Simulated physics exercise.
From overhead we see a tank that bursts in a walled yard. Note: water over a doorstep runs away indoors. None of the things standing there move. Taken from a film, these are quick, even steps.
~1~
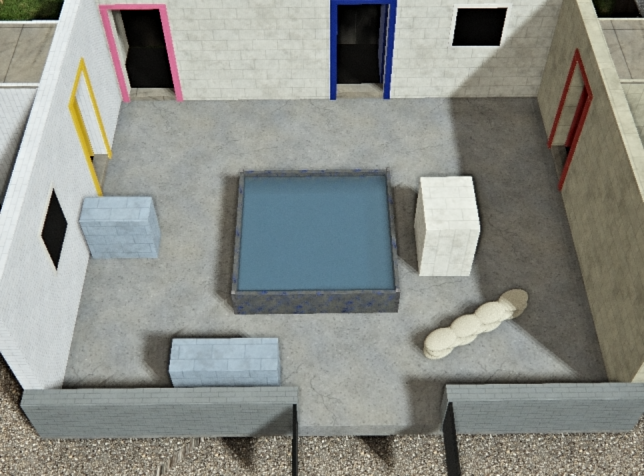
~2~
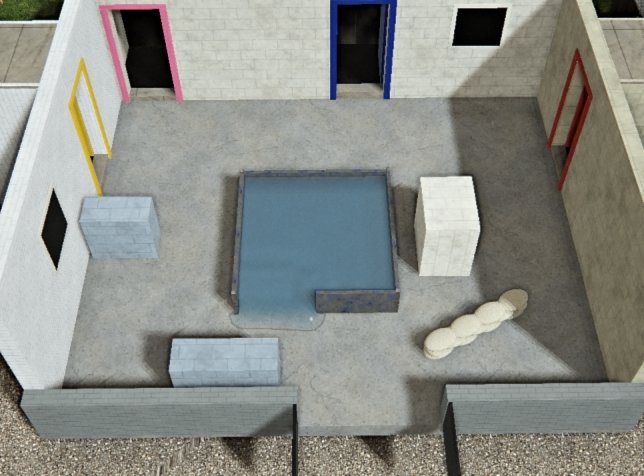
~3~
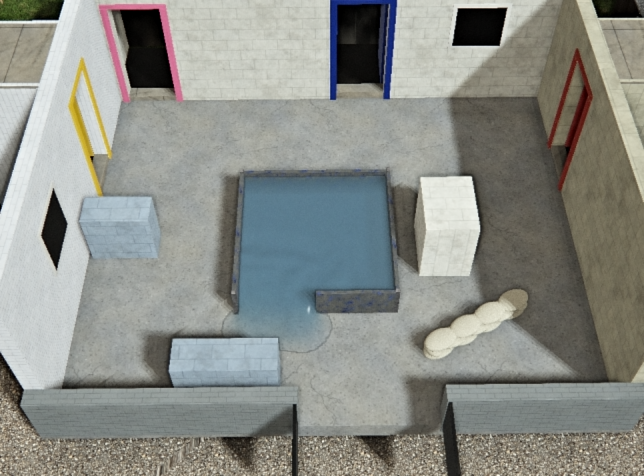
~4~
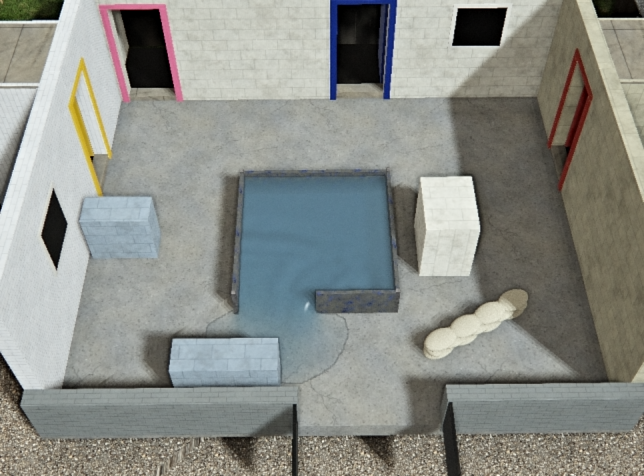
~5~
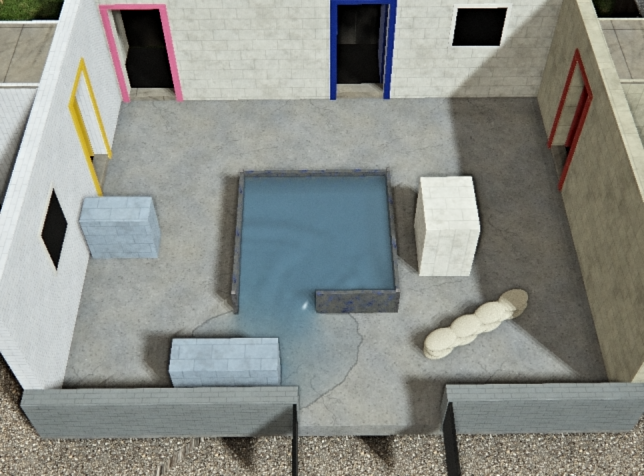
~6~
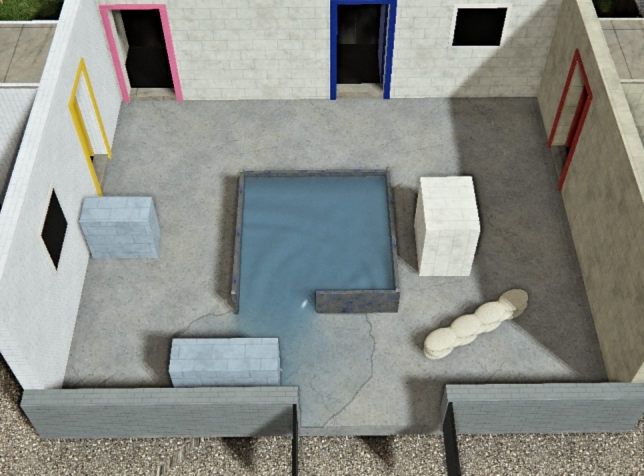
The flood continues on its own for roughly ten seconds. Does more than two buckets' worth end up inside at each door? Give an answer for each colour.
The yellow door no, two at most; the blue door no, two at most; the pink door no, two at most; the red door no, two at most.
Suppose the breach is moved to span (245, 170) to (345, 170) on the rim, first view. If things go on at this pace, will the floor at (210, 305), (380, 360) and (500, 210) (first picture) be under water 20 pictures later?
Sequence: Spared / spared / spared.
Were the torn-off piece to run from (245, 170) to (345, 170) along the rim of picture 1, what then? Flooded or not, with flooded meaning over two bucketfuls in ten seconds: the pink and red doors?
I'd say the pink door crosses the line and the red door stays shy of the line.
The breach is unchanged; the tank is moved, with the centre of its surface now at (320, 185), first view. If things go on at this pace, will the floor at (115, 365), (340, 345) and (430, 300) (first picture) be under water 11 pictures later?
Going through them in that order: Waterlogged, waterlogged and still bare.
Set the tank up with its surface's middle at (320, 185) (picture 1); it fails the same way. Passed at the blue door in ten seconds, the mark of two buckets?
As far as I can tell, blue stays within limits.
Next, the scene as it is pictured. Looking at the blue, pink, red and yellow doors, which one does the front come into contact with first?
That would be the door marked yellow.
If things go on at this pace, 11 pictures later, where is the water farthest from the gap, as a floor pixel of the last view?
Pixel estimate: (58, 413).
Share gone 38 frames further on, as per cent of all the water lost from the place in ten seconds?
My guess would be around 75 percent.
A moment on, water covers 10 % of the floor; the yellow door not reached, the blue door not reached, the pink door not reached, the red door not reached.
Next, water covers 15 % of the floor; the yellow door not reached, the blue door not reached, the pink door not reached, the red door not reached.
Then, water covers 25 % of the floor; the yellow door wet at the sill, nothing in, the blue door not reached, the pink door not reached, the red door not reached.
Later, water covers 35 % of the floor; the yellow door wet at the sill, nothing in, the blue door not reached, the pink door not reached, the red door not reached.
In the end, water covers 60 % of the floor; the yellow door wet at the sill, nothing in, the blue door not reached, the pink door wet at the sill, nothing in, the red door not reached.
